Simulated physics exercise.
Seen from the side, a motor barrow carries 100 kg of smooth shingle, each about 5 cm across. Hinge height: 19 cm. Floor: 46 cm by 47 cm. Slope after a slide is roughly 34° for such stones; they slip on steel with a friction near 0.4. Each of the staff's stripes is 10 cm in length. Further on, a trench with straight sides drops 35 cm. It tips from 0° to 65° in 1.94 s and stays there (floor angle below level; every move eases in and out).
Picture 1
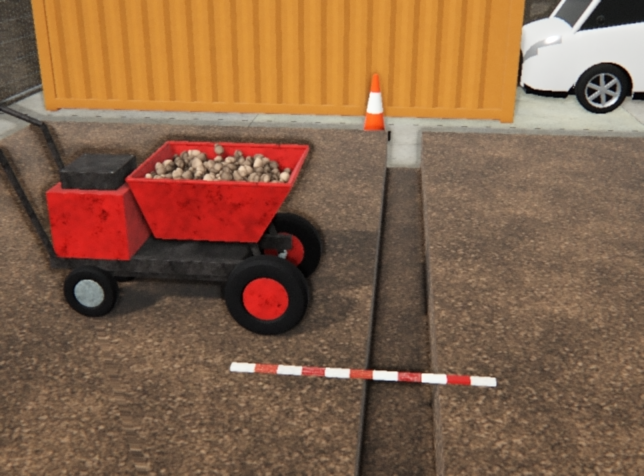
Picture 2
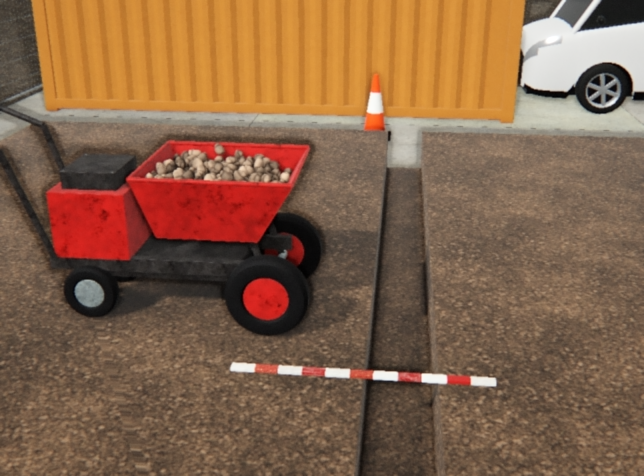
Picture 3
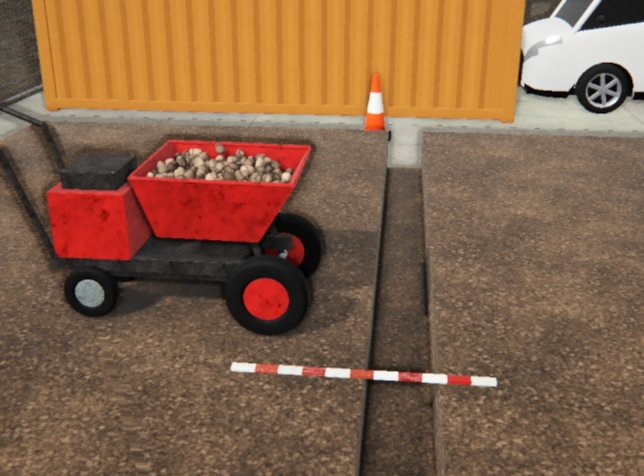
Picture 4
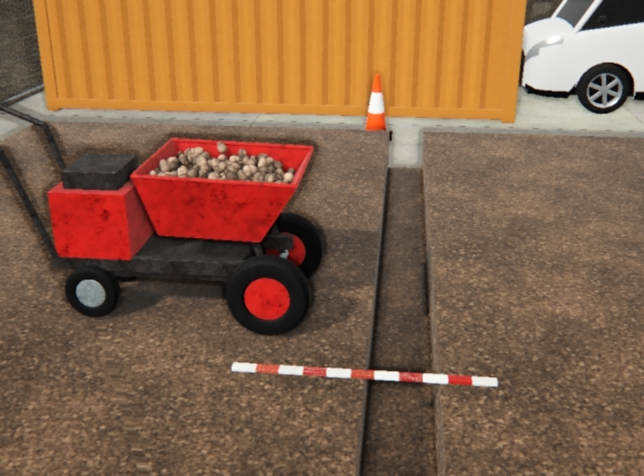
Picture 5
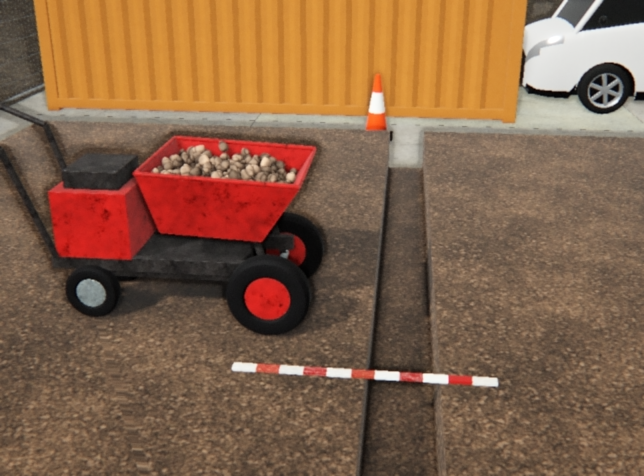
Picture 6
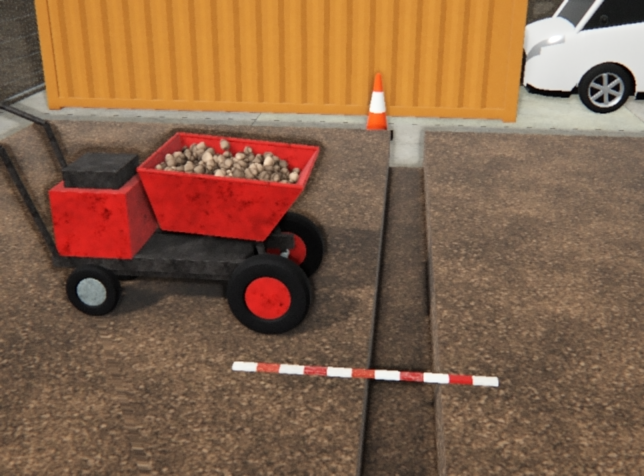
A red motor barrow loaded with stones slowly tilts its skip slightly toward the right.
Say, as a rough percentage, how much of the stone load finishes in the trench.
Roughly 69 out of 100.
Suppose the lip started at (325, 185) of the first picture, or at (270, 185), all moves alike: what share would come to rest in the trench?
The first start gives about 40 per cent, the second about 80.
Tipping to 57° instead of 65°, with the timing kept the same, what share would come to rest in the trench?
About 45 per cent would end up in the trench.
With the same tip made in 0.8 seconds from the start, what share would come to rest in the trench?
50 per cent.
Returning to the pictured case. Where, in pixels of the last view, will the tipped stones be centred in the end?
Centre estimate: Around (411, 359).
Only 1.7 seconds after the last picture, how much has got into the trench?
At that moment: Approx. 25 %.
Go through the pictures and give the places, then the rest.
In the first picture, the skip is at 0°, its lip at (291, 186); the top of the load is at (213, 161).
In the second picture, lip at (292, 186), floor tilted 0°, highest stones at (213, 161).
In the third picture, the skip is at 1°, its lip at (293, 186); the top of the load is at (214, 160).
In the fourth picture, lip at (296, 187), floor tilted 2°, highest stones at (209, 159).
In the fifth picture, lip at (299, 187), floor tilted 3°, highest stones at (201, 159).
In the sixth picture, the skip is at 4°, its lip at (303, 188); the top of the load is at (204, 156).
Then, 1.2 s after the last picture the floor is at 55°, 98 % in the skip, 2 % in the trench; the foremost stones are at (406, 263).
Then, 1.7 s after the last picture the floor is at 65°, 64 % in the skip, 26 % in the trench, 10 % past the trench; the foremost stones are at (503, 318).
Then, 2.1 s after the last picture the floor is at 65°, 46 % in the skip, 40 % in the trench, 14 % past the trench; the foremost stones are at (548, 319).
Then, 4.0 s after the last picture the floor is at 65°, 15 % in the skip, 69 % in the trench, 15 % past the trench; the foremost stones are at (560, 321).
